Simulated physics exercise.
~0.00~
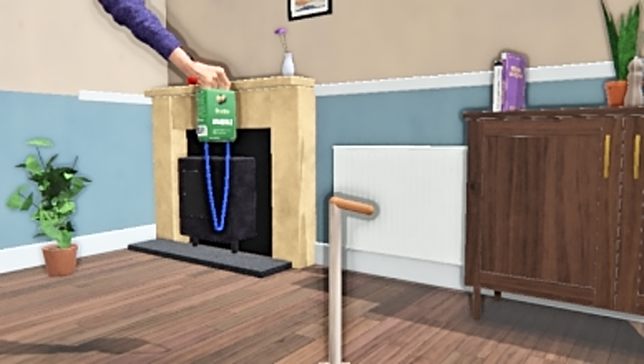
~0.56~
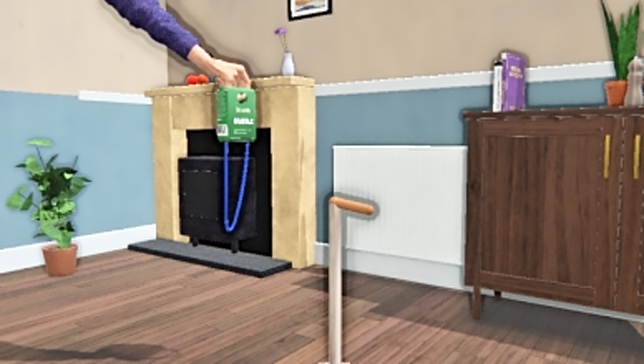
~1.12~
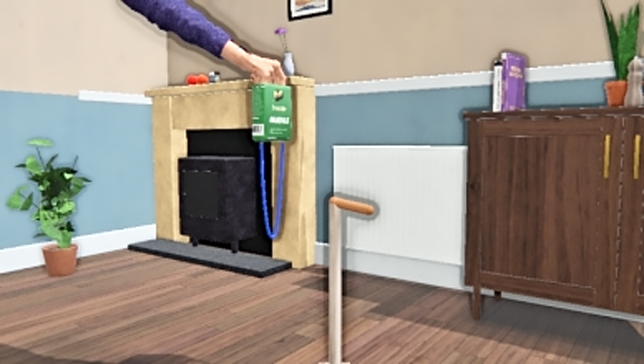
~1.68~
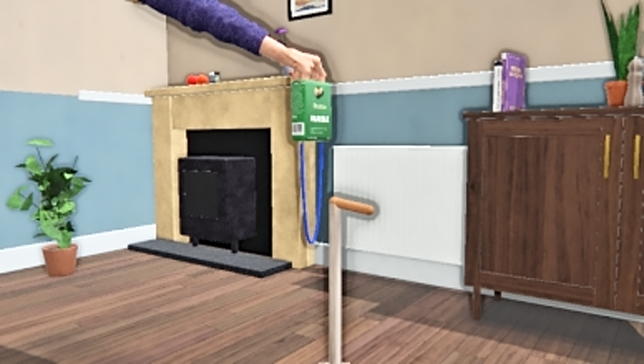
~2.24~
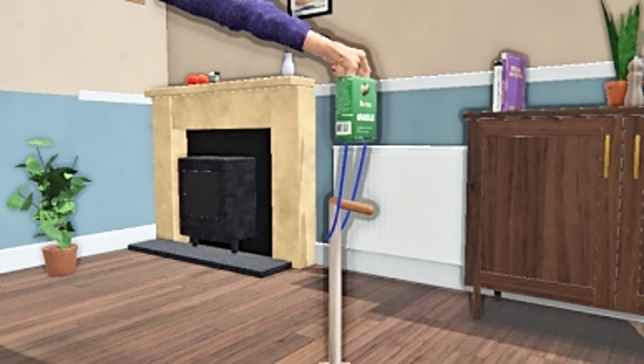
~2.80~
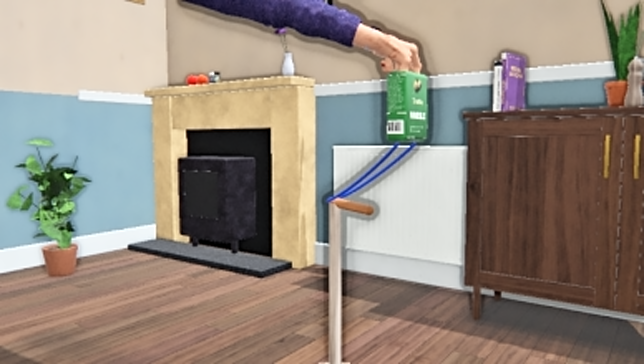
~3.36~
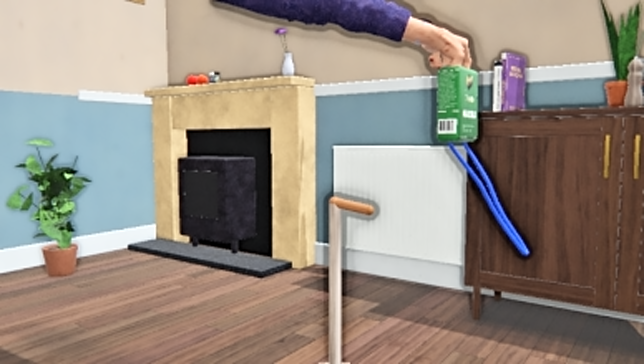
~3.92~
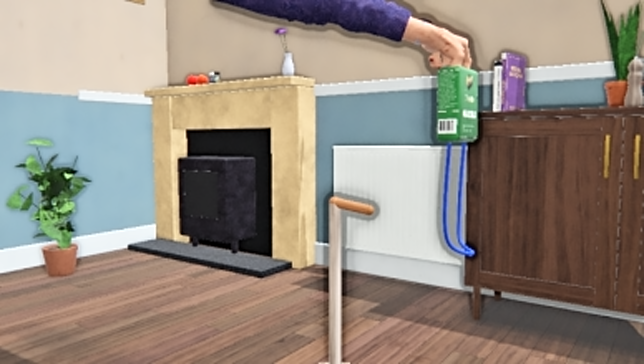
In this clip, a hand in a purple sleeve carries a green pouch with a hanging blue loop rightward above a hooked post; the loop trails over the hook, swings clear and ends dangling beside the wooden cabinet, with the pouch held still past the post.
